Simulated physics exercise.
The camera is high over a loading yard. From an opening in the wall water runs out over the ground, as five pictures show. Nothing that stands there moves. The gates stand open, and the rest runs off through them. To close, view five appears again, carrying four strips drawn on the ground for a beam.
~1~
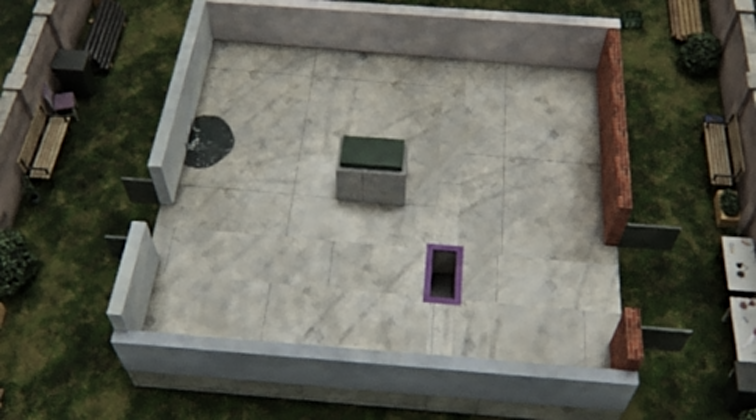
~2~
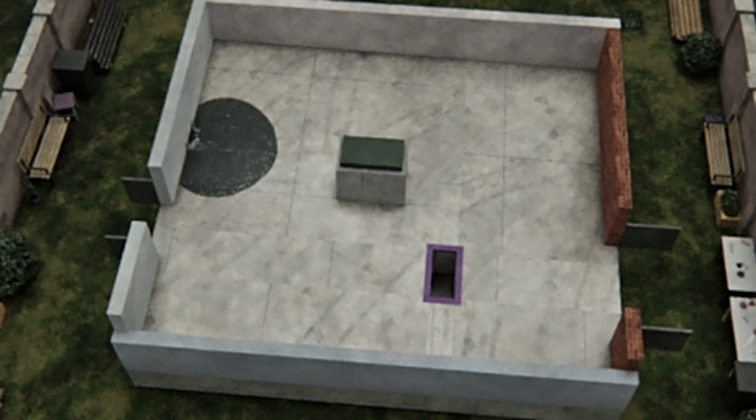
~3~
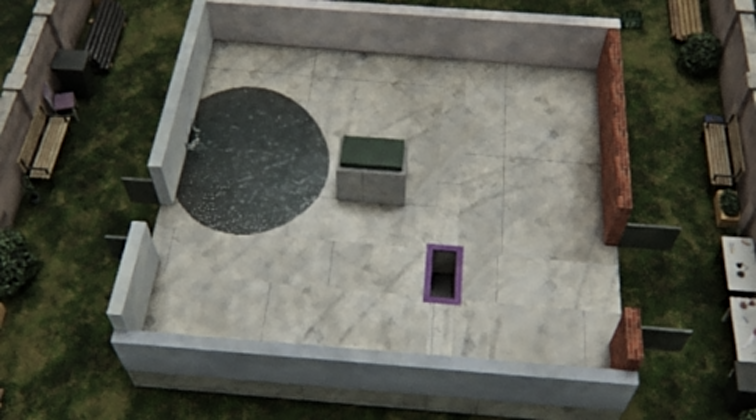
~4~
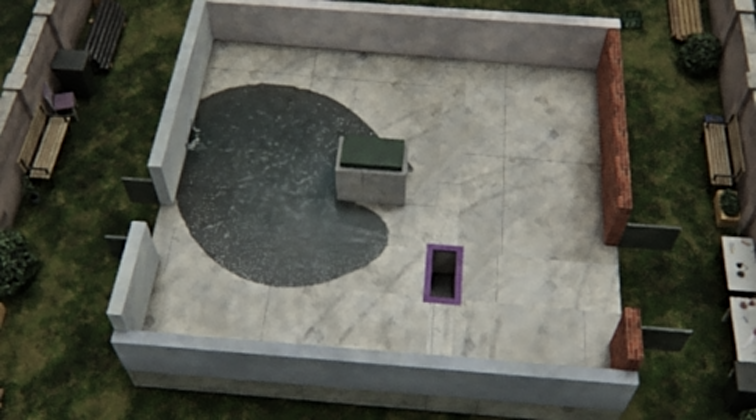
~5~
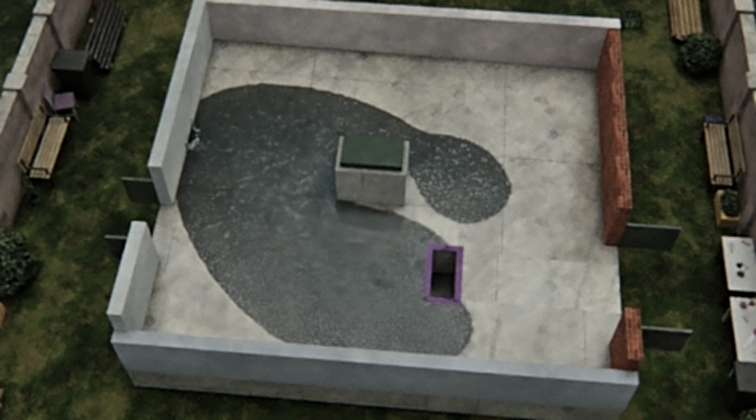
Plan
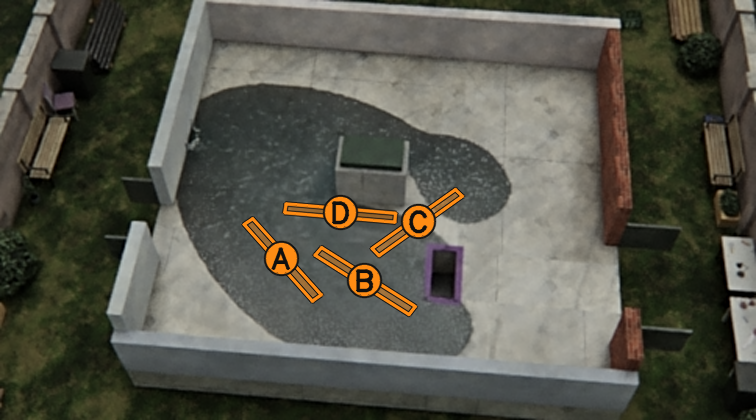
Dark water spreading from the left wall across a pale walled yard, wrapping around a green-topped block and reaching a purple-edged gully.
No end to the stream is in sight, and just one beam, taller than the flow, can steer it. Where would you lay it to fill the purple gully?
I would pick place B.
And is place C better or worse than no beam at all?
Place C is worse.
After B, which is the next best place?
Place A.
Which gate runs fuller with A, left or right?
More leaves on the right.
On the marked copy, A from (248, 221) to (316, 297); B from (318, 251) to (412, 310); C from (375, 252) to (458, 192); D from (285, 208) to (395, 217).
With A, about 17 % of the stream runs into the purple gully, about 83 % out by the gates.
With B, about 30 % of the stream runs into the purple gully, about 70 % out by the gates.
With C, about 6 % of the stream runs into the purple gully, about 93 % out by the gates.
With D, about 7 % of the stream runs into the purple gully, about 92 % out by the gates.
